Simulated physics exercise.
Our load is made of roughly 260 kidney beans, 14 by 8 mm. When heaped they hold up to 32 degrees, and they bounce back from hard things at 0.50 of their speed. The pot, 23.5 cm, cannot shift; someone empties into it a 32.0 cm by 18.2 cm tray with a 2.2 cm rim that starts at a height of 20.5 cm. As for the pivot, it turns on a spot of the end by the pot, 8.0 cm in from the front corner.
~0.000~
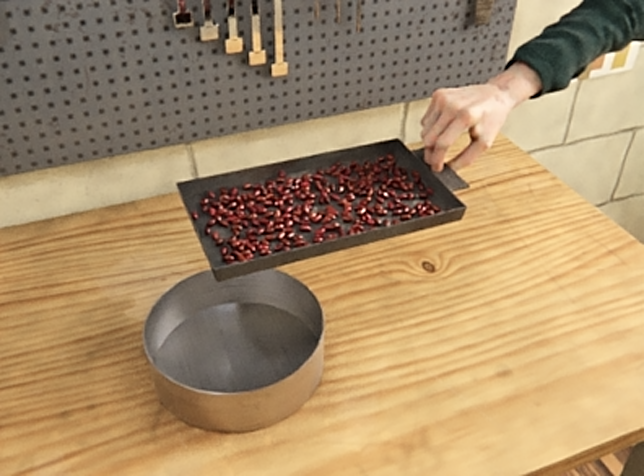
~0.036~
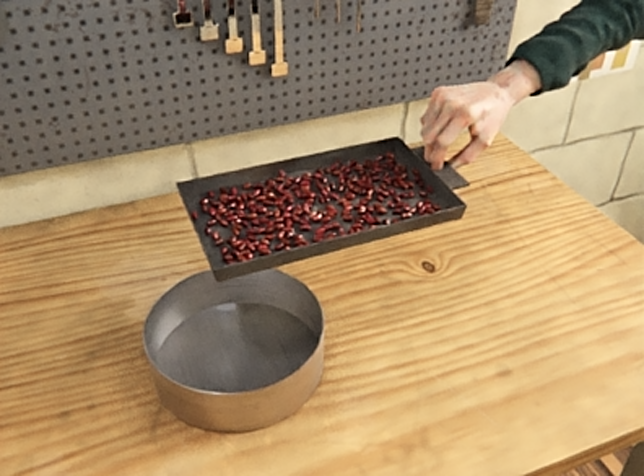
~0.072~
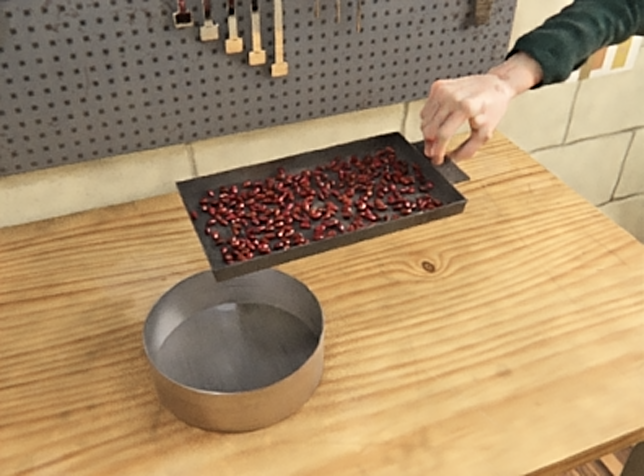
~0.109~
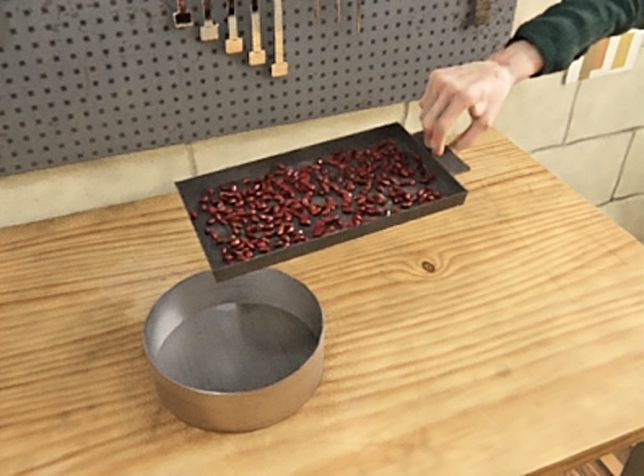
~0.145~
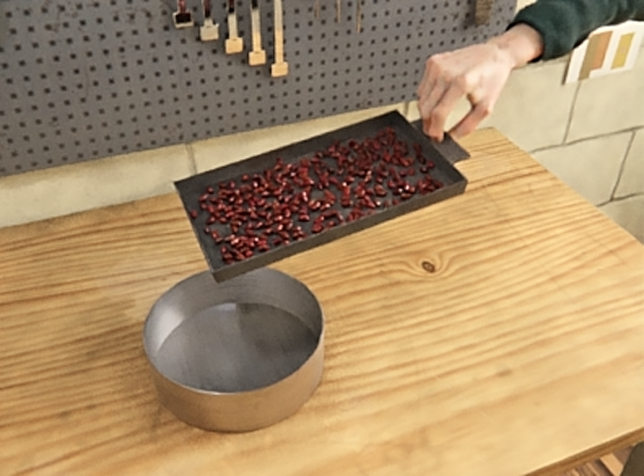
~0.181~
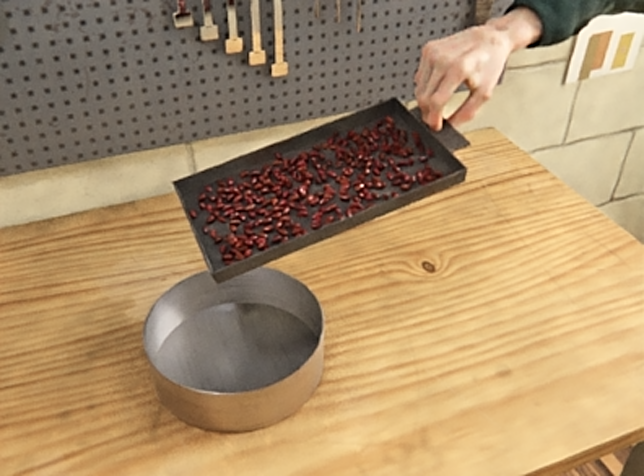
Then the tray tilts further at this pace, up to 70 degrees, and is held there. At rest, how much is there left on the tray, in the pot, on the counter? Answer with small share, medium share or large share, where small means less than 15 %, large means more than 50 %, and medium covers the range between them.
Tray - medium share; pot - medium share; counter - medium share.
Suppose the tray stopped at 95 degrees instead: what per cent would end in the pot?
Around 60 per cent, then.
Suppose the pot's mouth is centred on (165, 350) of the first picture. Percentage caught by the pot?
About 60 per cent.
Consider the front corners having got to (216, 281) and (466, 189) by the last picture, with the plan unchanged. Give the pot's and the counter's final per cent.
Per cent by place - pot 75, counter 5.
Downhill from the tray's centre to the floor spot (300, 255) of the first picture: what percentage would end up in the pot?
The share comes to about 70 in a hundred.
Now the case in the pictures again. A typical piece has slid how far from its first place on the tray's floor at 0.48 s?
I'd say close to 4 centimetres.
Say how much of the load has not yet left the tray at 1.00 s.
Value: About 40%.
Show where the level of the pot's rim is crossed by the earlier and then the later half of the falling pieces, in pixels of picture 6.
Earlier half close to (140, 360), later half at (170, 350) in pixels.
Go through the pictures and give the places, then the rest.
The first frame shows tray tilt 0 degrees, front corners at (216, 267) and (464, 206); middle of the pieces at (321, 201); pot at (235, 322).
The second frame shows tray tilt 1 degrees, front corners at (216, 267) and (464, 204); middle of the pieces at (321, 200).
The third frame shows tray tilt 2 degrees, front corners at (215, 268) and (464, 199); middle of the pieces at (321, 197).
The fourth frame shows tray tilt 5 degrees, front corners at (215, 268) and (465, 190), lowest corner left front; middle of the pieces at (320, 193).
The fifth frame shows tray tilt 8 degrees, front corners at (214, 270) and (465, 179), lowest corner left front; middle of the pieces at (319, 186).
The sixth frame shows tray tilt 12 degrees, front corners at (213, 271) and (464, 168), lowest corner left front; middle of the pieces at (318, 181); pot at (235, 322). The tray's pace is about 95 degrees a second.
Then, at 0.48 s, tilt 40 degrees; the tray holds 100 %, the pot 0 %.
Then, at 0.68 s, tilt 60 degrees; the tray holds 100 %, the pot 0 %.
After 1.00 s, tilt 70 degrees; the tray holds 40 %, the pot 20 %.
At rest (2.3 s), tray 35 %, pot 30 %, counter 35 %.
